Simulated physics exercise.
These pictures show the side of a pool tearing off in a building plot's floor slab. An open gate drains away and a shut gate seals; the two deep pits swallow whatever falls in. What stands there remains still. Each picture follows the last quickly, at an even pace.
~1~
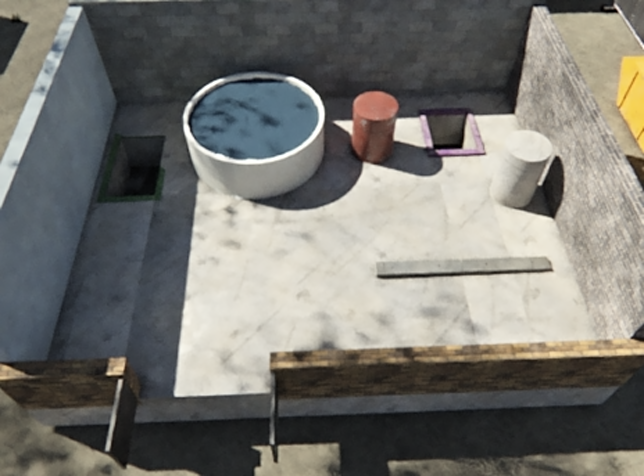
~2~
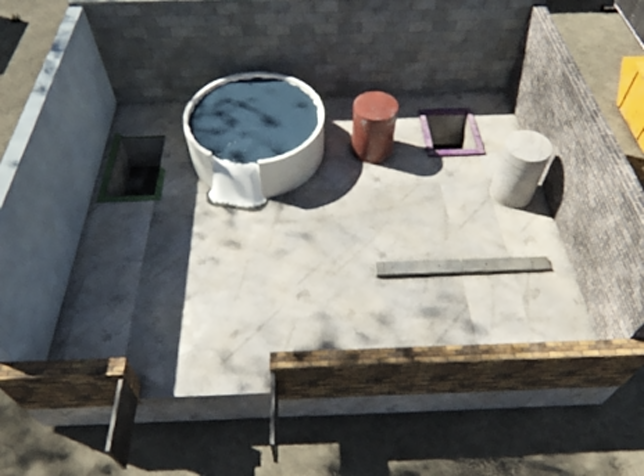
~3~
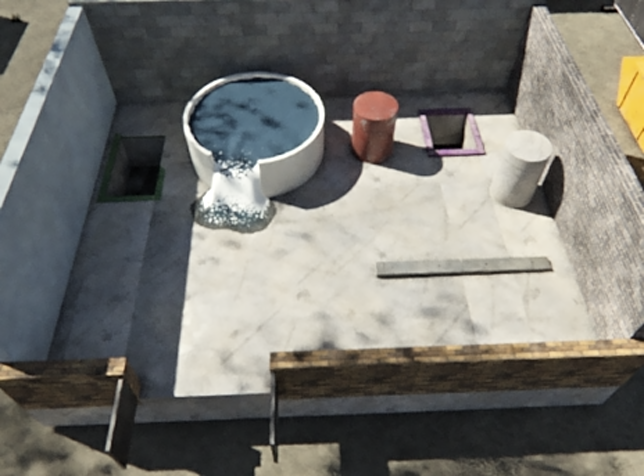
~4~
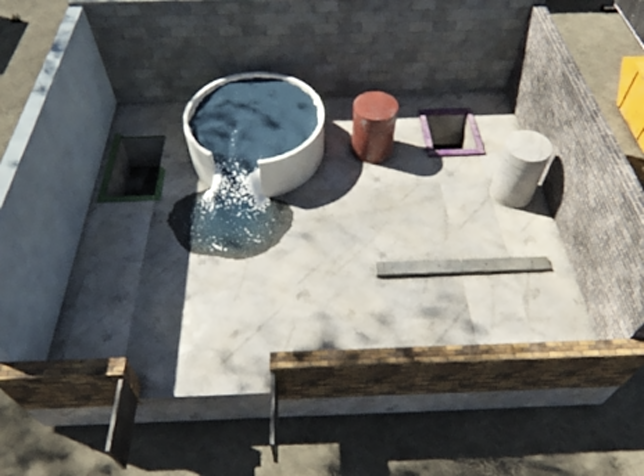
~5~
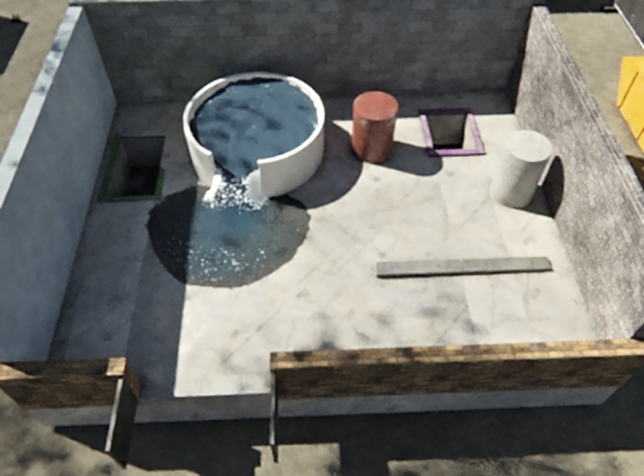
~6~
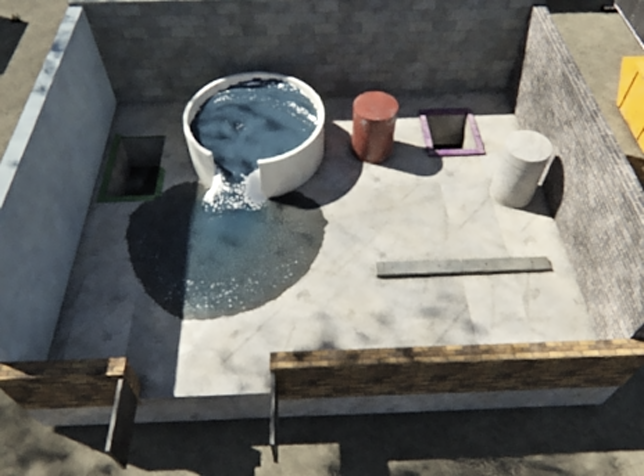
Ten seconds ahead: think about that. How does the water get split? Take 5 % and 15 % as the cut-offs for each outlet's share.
In the end, the gate ends up with more than 15 %, the purple pit ends up with less than 5 %, the green pit ends up with 5 to 15 %.
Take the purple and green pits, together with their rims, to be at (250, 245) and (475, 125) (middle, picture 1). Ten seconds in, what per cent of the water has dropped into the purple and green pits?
I reckon purple ends up with 40 percent and green with 0 percent.
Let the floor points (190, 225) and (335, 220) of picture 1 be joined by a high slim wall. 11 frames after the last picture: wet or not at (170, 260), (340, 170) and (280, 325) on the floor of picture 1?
Result, listed order: Spot 1 kept clear of the flood, spot 2 reached by the flood, spot 3 kept clear of the flood.
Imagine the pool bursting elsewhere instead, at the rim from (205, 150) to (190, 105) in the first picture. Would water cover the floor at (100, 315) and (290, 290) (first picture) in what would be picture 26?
Submerged, waterless.
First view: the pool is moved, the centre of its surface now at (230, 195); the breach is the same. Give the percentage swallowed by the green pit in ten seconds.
Within ten seconds, 14 percent of the total ends up in the green pit.
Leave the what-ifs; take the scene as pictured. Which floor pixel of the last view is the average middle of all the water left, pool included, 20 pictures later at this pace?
At roughly (234, 214).
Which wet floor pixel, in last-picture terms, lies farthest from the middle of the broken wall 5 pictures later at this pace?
The wet edge reaches furthest near (66, 385).
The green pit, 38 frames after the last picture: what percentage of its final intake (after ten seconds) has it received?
I make it 35 per cent.
A moment on, water covers 35 % of the floor; the gate 1 %, the purple pit 0 %, the green pit 0 %.
Next, water covers 35 % of the floor; the gate 7 %, the purple pit 0 %, the green pit 0 %.
Then, water covers 45 % of the floor; the gate 15 %, the purple pit 0 %, the green pit 0 %.
Later, water covers 50 % of the floor; the gate 30 %, the purple pit 0 %, the green pit 2 %.
In the end, water covers 55 % of the floor; the gate 42 %, the purple pit 0 %, the green pit 7 %.
